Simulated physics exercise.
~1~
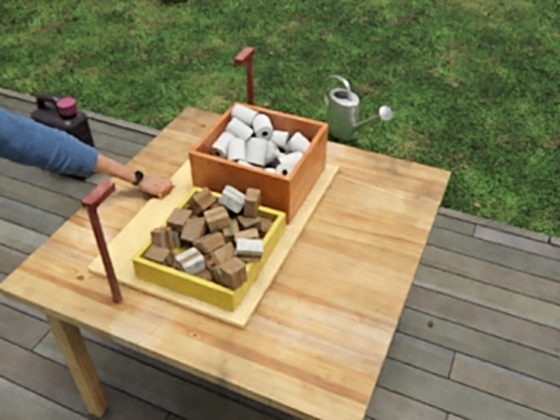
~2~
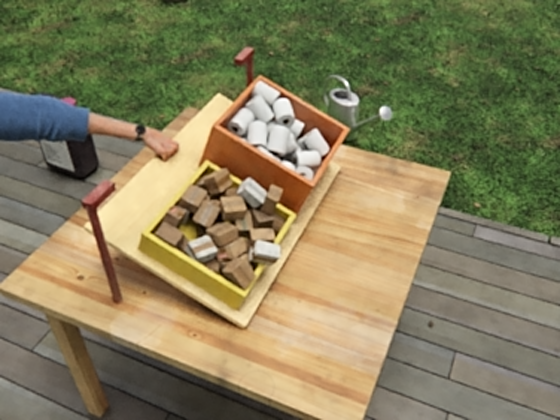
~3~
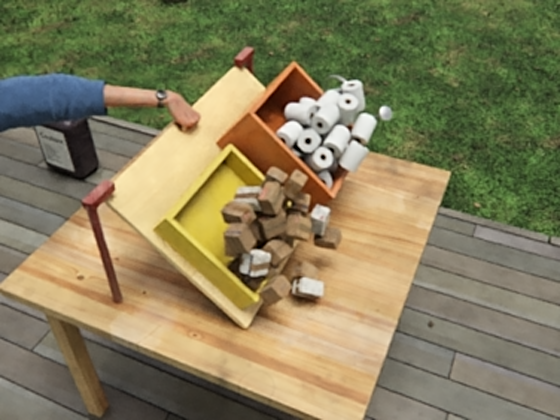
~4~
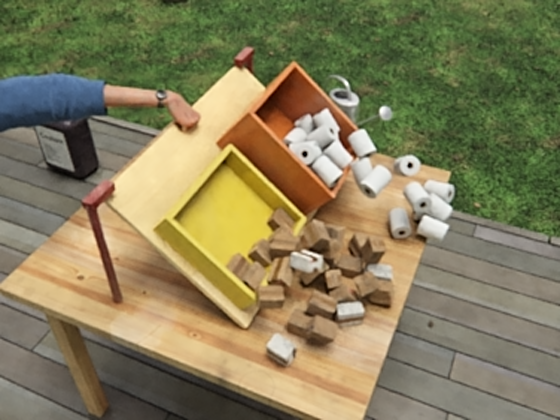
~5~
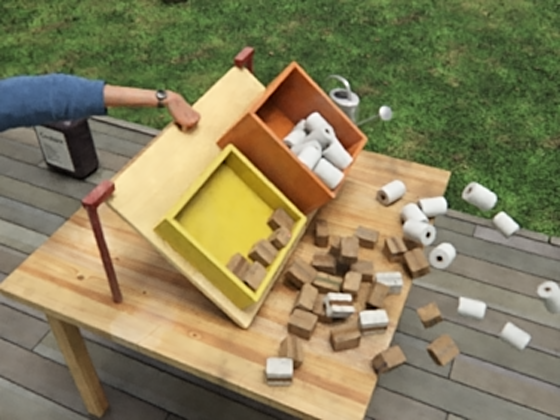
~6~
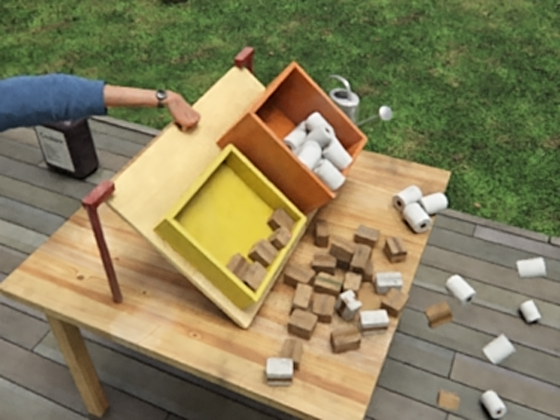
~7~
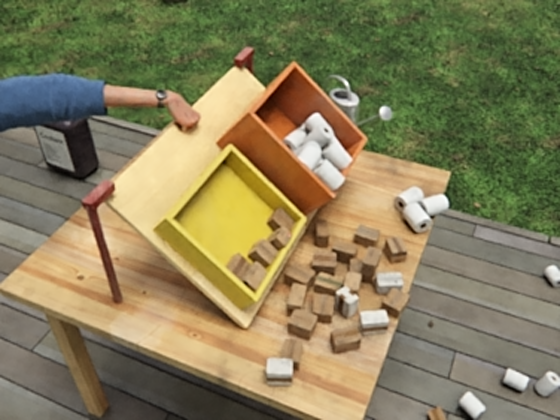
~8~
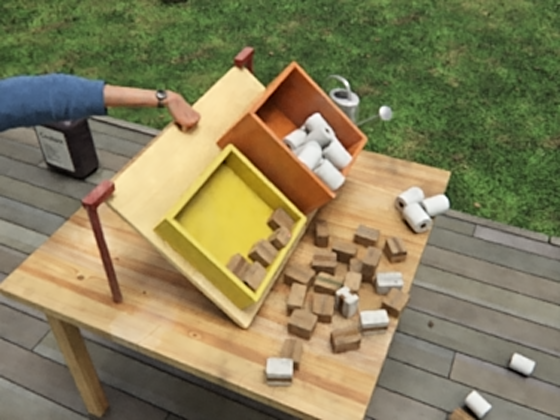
The clip shows a hand tipping up a board on a wooden table, spilling wooden blocks from a yellow tray and white rolls from an orange box; several tumble onto the deck, while some rolls and a few blocks remain inside the tilted containers.
